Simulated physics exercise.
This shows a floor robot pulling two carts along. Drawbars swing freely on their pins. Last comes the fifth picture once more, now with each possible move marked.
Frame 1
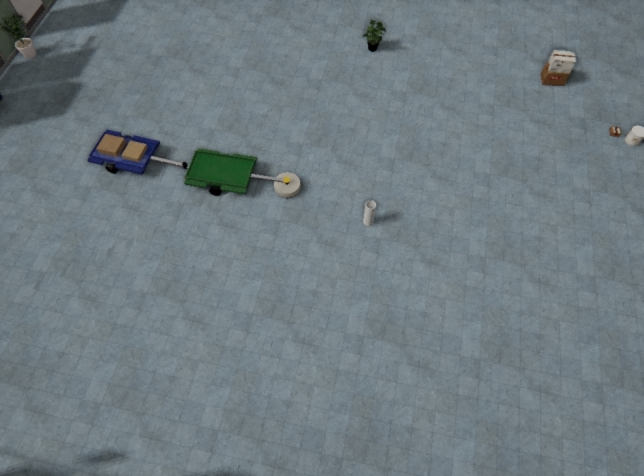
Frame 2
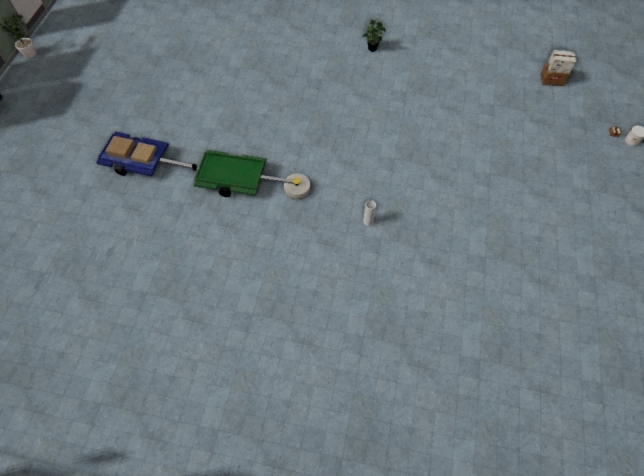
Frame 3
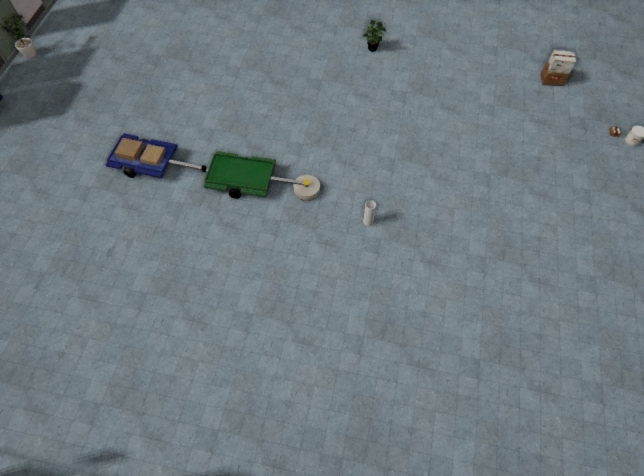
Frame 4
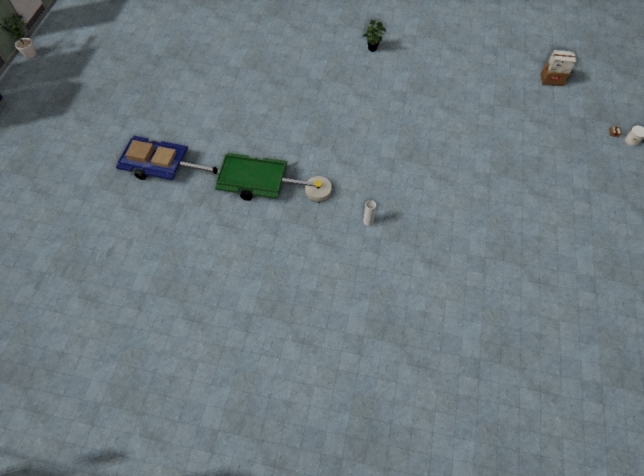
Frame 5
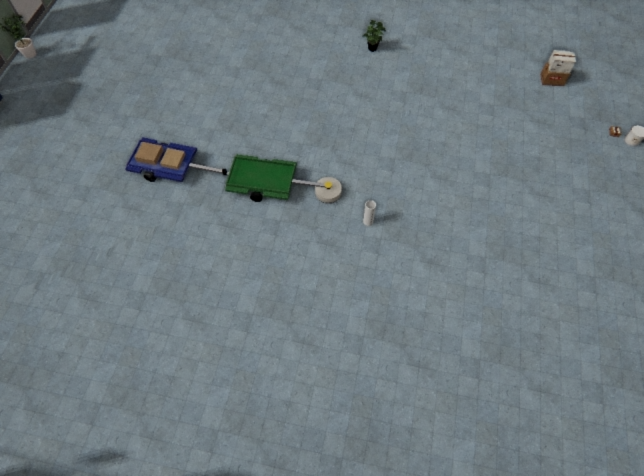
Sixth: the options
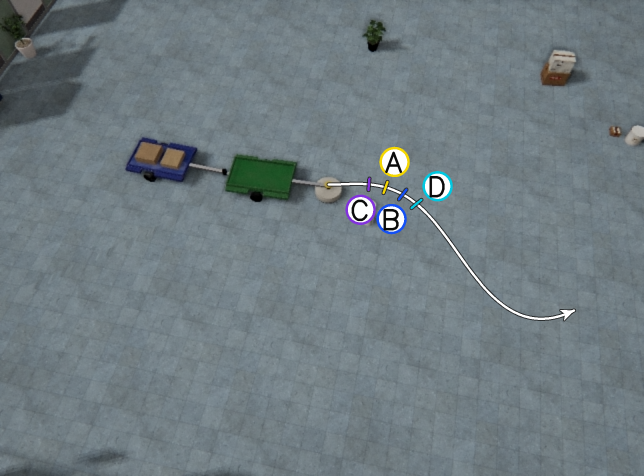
A green cart and a blue cart carrying boxes rolling slowly rightward behind a small round robot across a grey tiled floor.
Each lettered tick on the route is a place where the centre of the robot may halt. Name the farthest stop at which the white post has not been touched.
Mark B.
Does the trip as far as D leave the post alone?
No.
On the copy, A at (386, 187); B at (403, 194); C at (369, 184); D at (416, 204); the route from (328, 184) via (449, 240) to (574, 310).
On B. First, robot (355, 188), last cart (186, 163).
Then, robot (380, 190), last cart (209, 167).
Finally, robot (402, 199), last cart (230, 169); nothing has been touched.
By contrast, A is safe but short; C is safe but short; D is too far, the post has been hit.
